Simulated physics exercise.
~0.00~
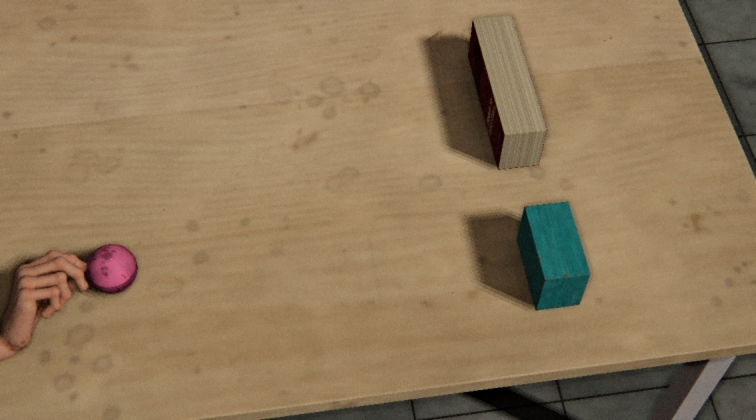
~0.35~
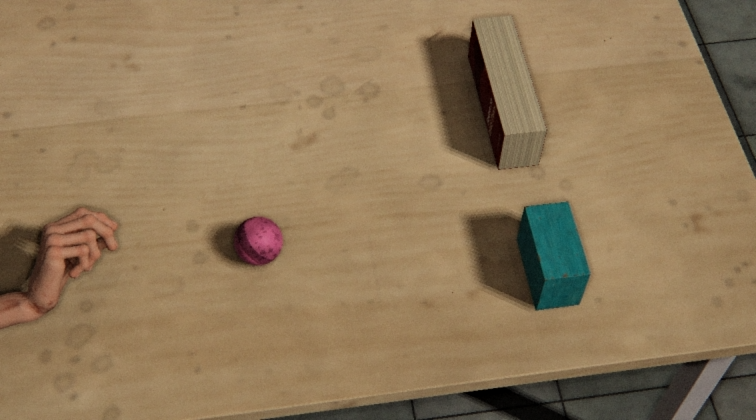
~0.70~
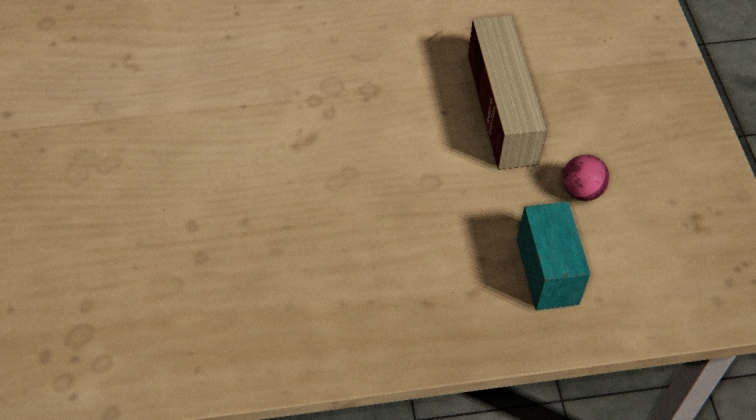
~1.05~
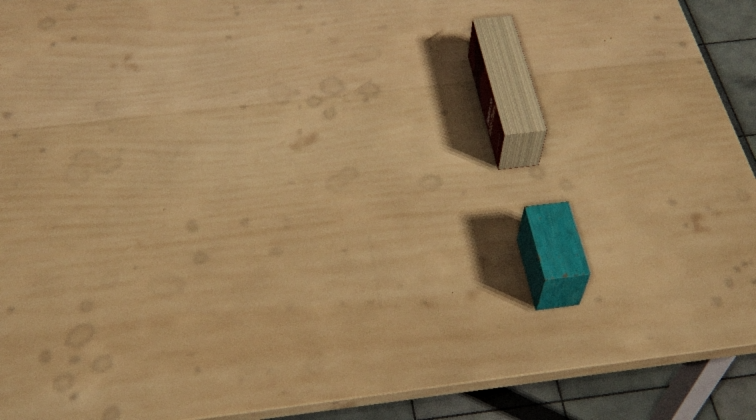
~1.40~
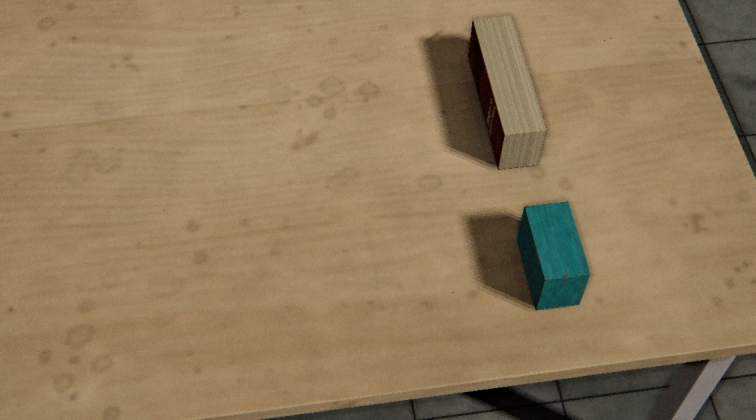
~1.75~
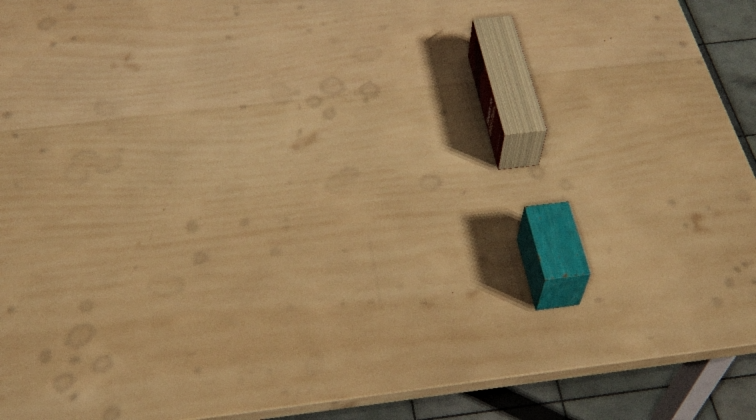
In this clip, a hand at the left releases a pink ball on a wooden table, and it rolls right, passing between a red book and a turquoise block. The ball then goes out of view, while the book and block stay in place.
